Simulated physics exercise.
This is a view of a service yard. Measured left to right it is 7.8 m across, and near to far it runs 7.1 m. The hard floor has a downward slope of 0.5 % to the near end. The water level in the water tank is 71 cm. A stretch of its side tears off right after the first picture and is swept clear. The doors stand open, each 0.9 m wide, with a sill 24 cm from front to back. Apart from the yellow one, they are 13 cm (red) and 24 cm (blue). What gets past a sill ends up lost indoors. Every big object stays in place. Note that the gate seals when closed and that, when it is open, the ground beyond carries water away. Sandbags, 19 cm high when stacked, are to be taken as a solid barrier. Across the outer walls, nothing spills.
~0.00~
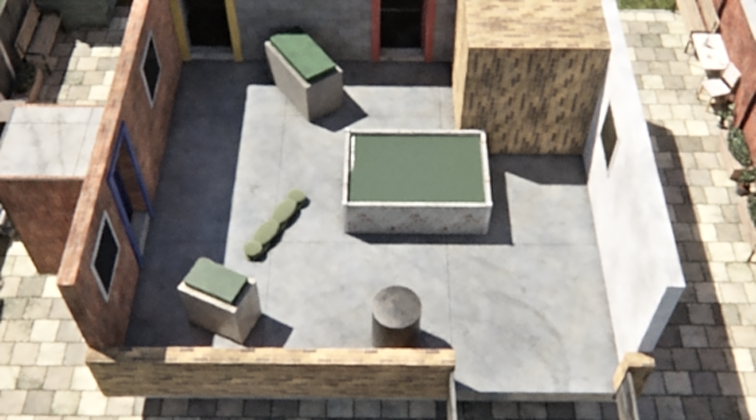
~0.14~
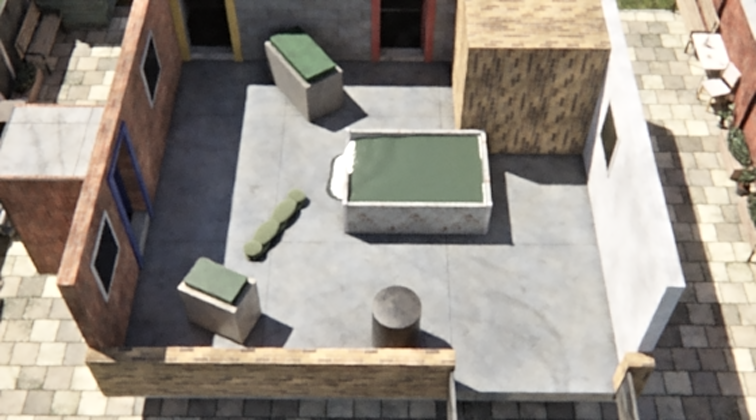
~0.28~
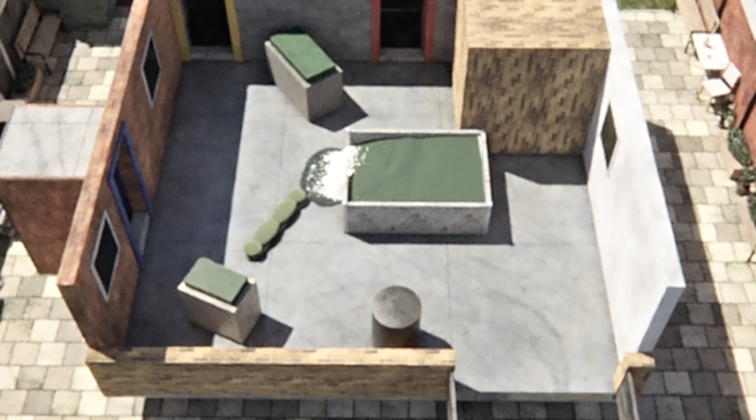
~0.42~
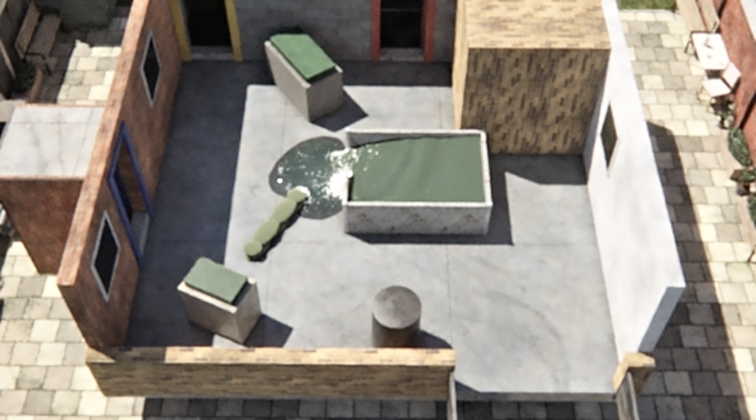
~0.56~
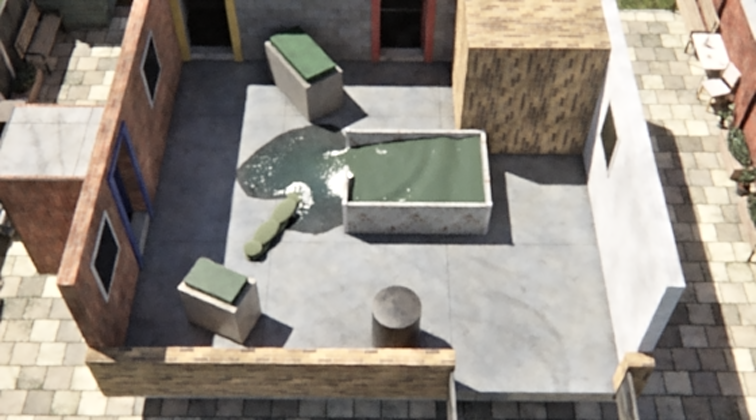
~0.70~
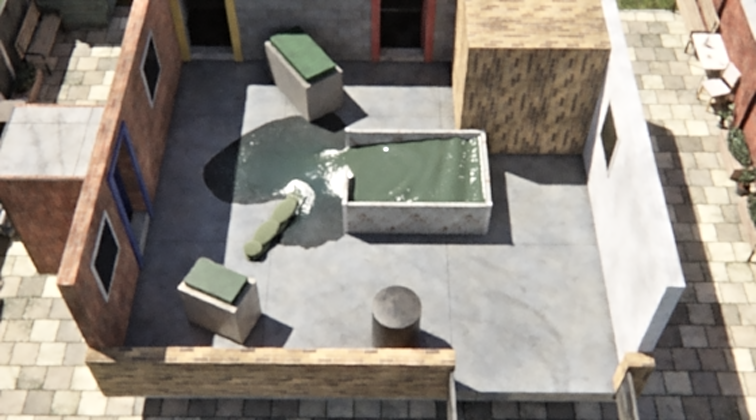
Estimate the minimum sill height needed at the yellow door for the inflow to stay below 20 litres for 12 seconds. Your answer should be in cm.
An estimate of the minimum is 23 cm.
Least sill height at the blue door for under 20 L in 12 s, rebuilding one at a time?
Roughly 9.0 cm at blue.
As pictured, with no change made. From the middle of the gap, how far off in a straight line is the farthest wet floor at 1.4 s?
Close to 3.8 metres, I'd say.
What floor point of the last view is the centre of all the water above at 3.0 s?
My guess is close to (318, 177).
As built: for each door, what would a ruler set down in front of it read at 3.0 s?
In cm: Red 0, blue 13, yellow 25.
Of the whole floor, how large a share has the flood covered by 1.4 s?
Roughly 25 percent.
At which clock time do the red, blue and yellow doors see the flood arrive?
Front times - red: 4.5 s, blue: 1.6 s, yellow: 2.0 s.
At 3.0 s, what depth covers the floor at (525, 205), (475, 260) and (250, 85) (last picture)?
Taking the spots in order: About 0, 0 and 3 centimetres.
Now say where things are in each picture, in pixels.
In the first picture, still water, 71 cm deep, in the water tank at (416, 169); the yellow door at (206, 21) is dry.
In the second picture, water pours out at (349, 167) and has run 0.3 m, to (330, 191); about 9 cm deep outside, 71 cm at the back.
In the third picture, the gap is at (349, 169), the front 0.8 m out at (304, 183); the back of the water tank holds 71 cm.
In the fourth picture, the gap is at (349, 170), the front 1.4 m out at (274, 183); the back of the water tank holds 71 cm.
In the fifth picture, water pours out at (349, 170) and has run 2.0 m, to (242, 178); about 6 cm deep outside, 71 cm at the back.
In the sixth picture, water pours out at (349, 170) and has run 2.6 m, to (209, 177); about 5 cm deep outside, 65 cm at the back; the yellow door at (206, 21), 4.2 m from the gap, is still 2.3 m from the nearest water.
After 1.4 s water covers 25 % of the floor, deepest (36 cm) near (338, 171); it has not reached the yellow door.
After 3.0 s water covers 40 % of the floor, deepest (30 cm) near (182, 67); 25 cm at the yellow door, 27 litres in over its 15 cm sill.
After 12.0 s water covers 90 % of the floor, deepest (16 cm) near (119, 374); 5 cm at the yellow door, 89 litres in over its 15 cm sill.
At the yellow door as built, the water arrived by 2.0 s and peaked near 26 cm at 2.8 s.
Run again over the same 12 s with other heights there, 42 litres in over 19 cm, 10 litres over 25.5 cm. The limit of 20 litres is kept from about 23 cm up.
